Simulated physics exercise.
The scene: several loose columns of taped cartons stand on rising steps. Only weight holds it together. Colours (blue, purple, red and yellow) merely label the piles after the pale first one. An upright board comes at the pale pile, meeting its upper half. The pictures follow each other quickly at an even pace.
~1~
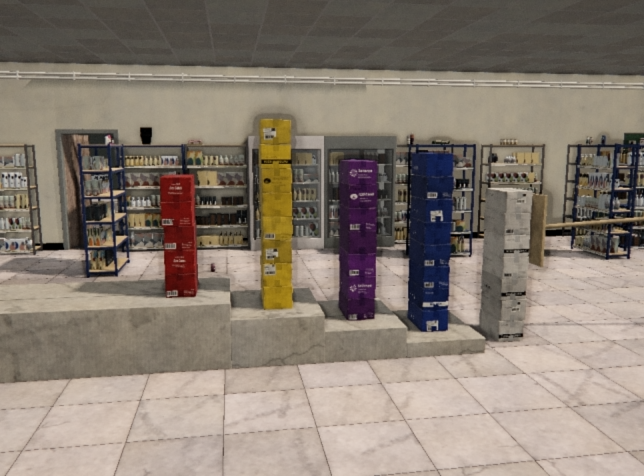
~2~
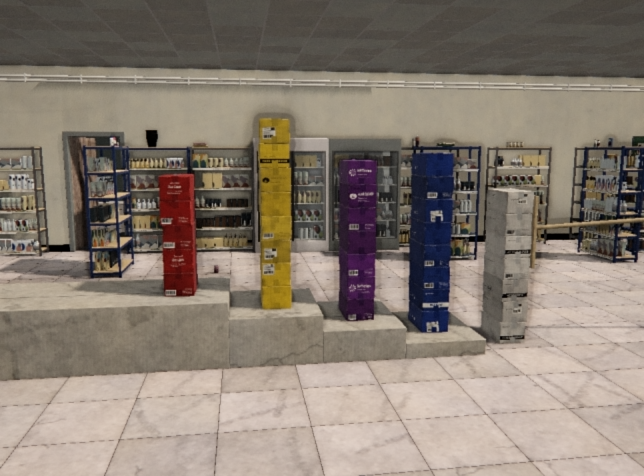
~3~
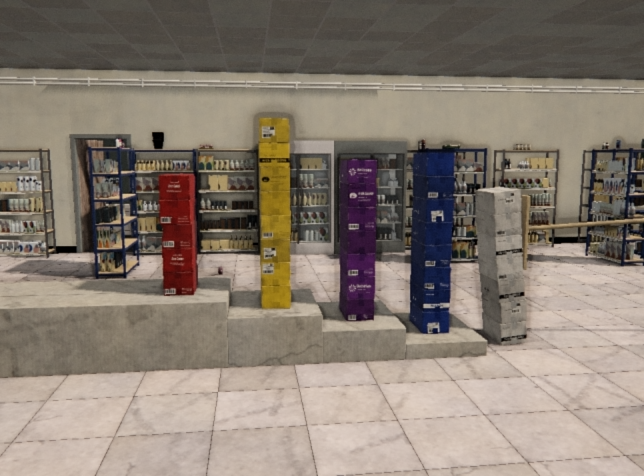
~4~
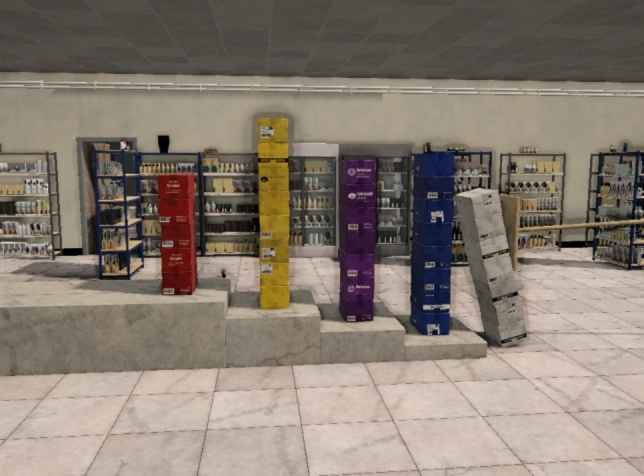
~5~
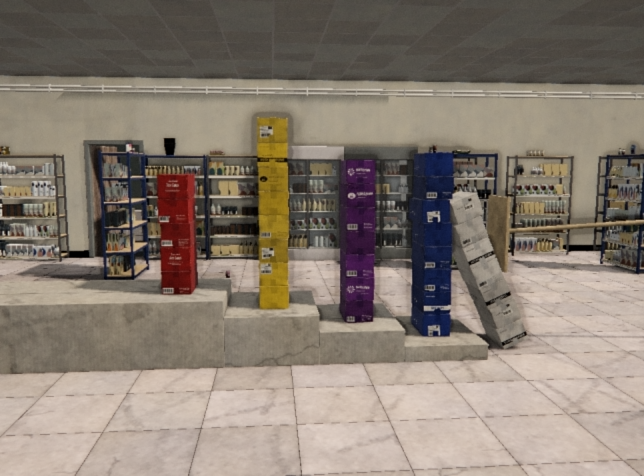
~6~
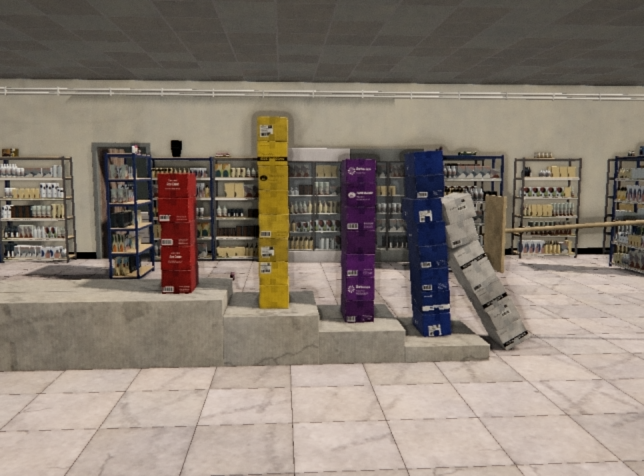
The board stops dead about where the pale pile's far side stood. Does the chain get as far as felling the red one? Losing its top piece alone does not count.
The red pile collapses.
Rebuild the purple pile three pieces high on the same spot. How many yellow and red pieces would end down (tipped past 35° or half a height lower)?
Yellow 8, red 5.
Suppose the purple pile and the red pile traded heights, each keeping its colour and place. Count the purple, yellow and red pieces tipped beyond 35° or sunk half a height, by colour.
By colour: Purple 5, yellow 7, red 7.
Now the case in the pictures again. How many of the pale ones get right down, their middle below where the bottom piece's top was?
1 of them.
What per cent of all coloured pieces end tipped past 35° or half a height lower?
Some 95 per cent of them.
Soon after the last picture, 7 of the pale pile down; none of the 5 red cartons down (0 of 28 in all colours); top red carton unmoved; top blue carton leaning a little.
A little later, 7 of the pale pile down; none of the 5 red cartons down (7 of 28 in all colours); top red carton unmoved; top purple carton leaning clearly.
Later still, 7 of the pale pile down; none of the 5 red cartons down (23 of 28 in all colours); top red carton shifted half its height; top yellow carton leaning steeply, about its own height lower.
After that, 7 of the pale pile down; 4 of the 5 red cartons down (27 of 28 in all colours); top red carton on its side; top yellow carton upside down.
At rest, 7 of the pale pile down; 4 of the 5 red cartons down (27 of 28 in all colours); top red carton on its side; top yellow carton upside down. As the last picture would show them, middles, top yellow carton near (244, 225).
